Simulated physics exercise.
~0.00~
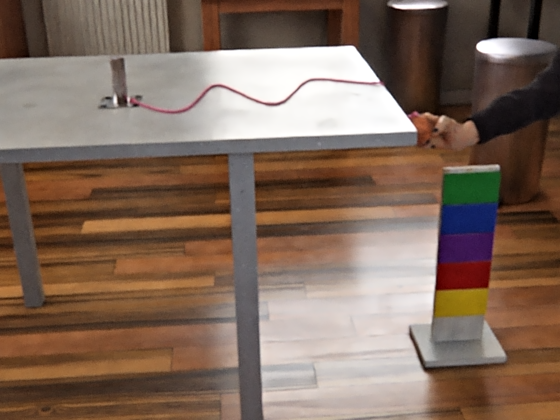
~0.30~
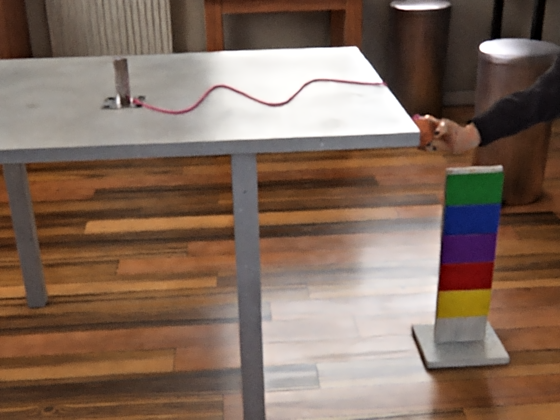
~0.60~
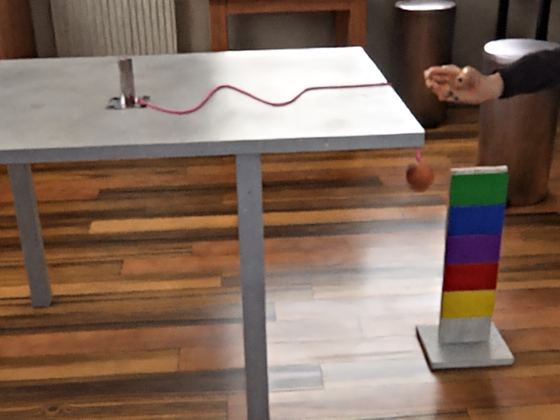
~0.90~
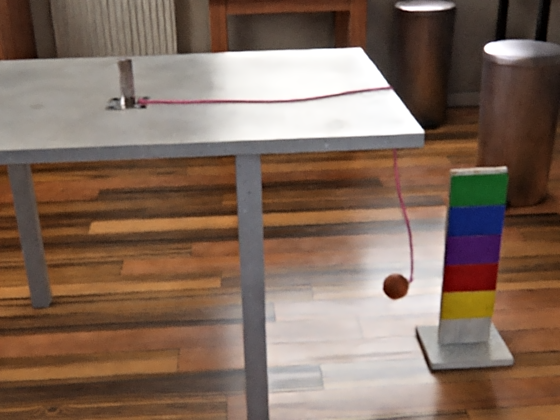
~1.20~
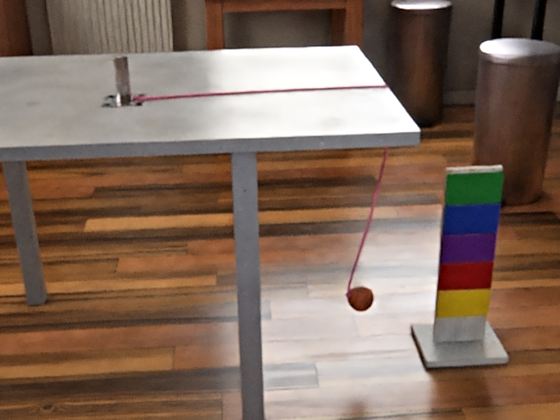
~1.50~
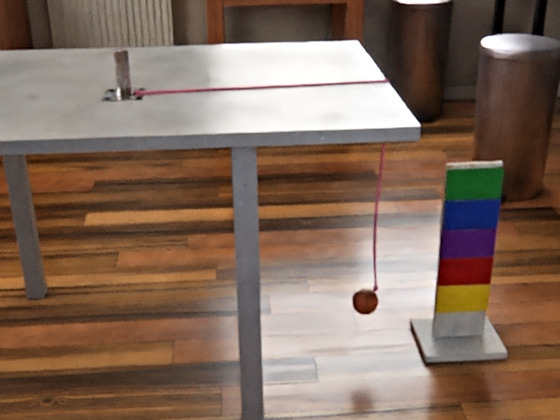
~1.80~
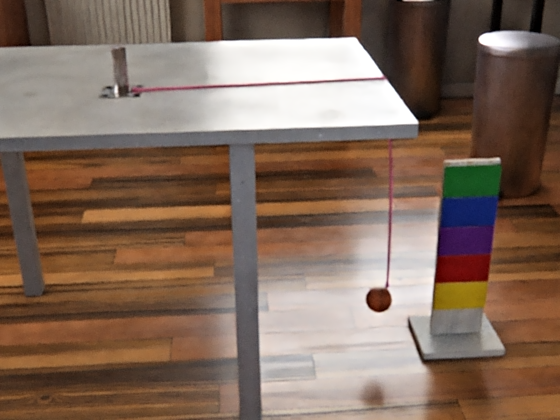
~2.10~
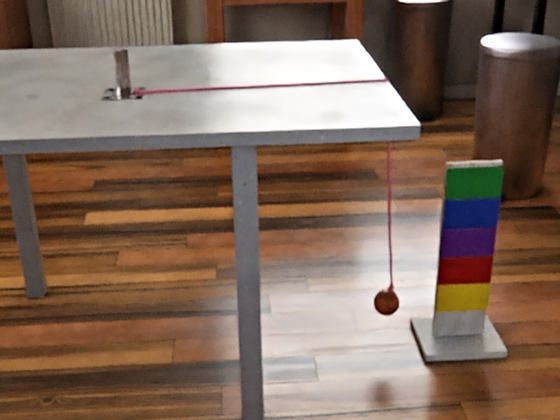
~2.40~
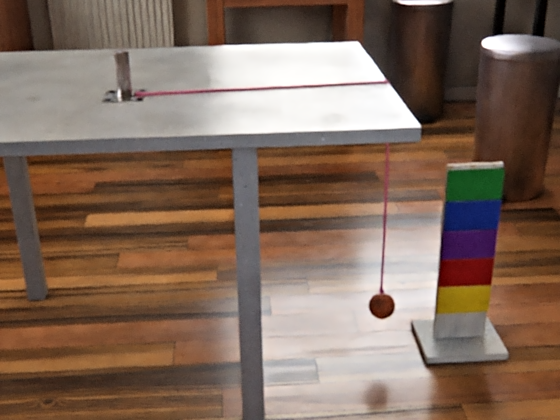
In this clip, a hand at a table's edge releases an orange ball tied by a shoelace to a post; the ball drops, swings left beneath the edge, then sways slightly and hangs with its middle level with the yellow band of a colour scale.
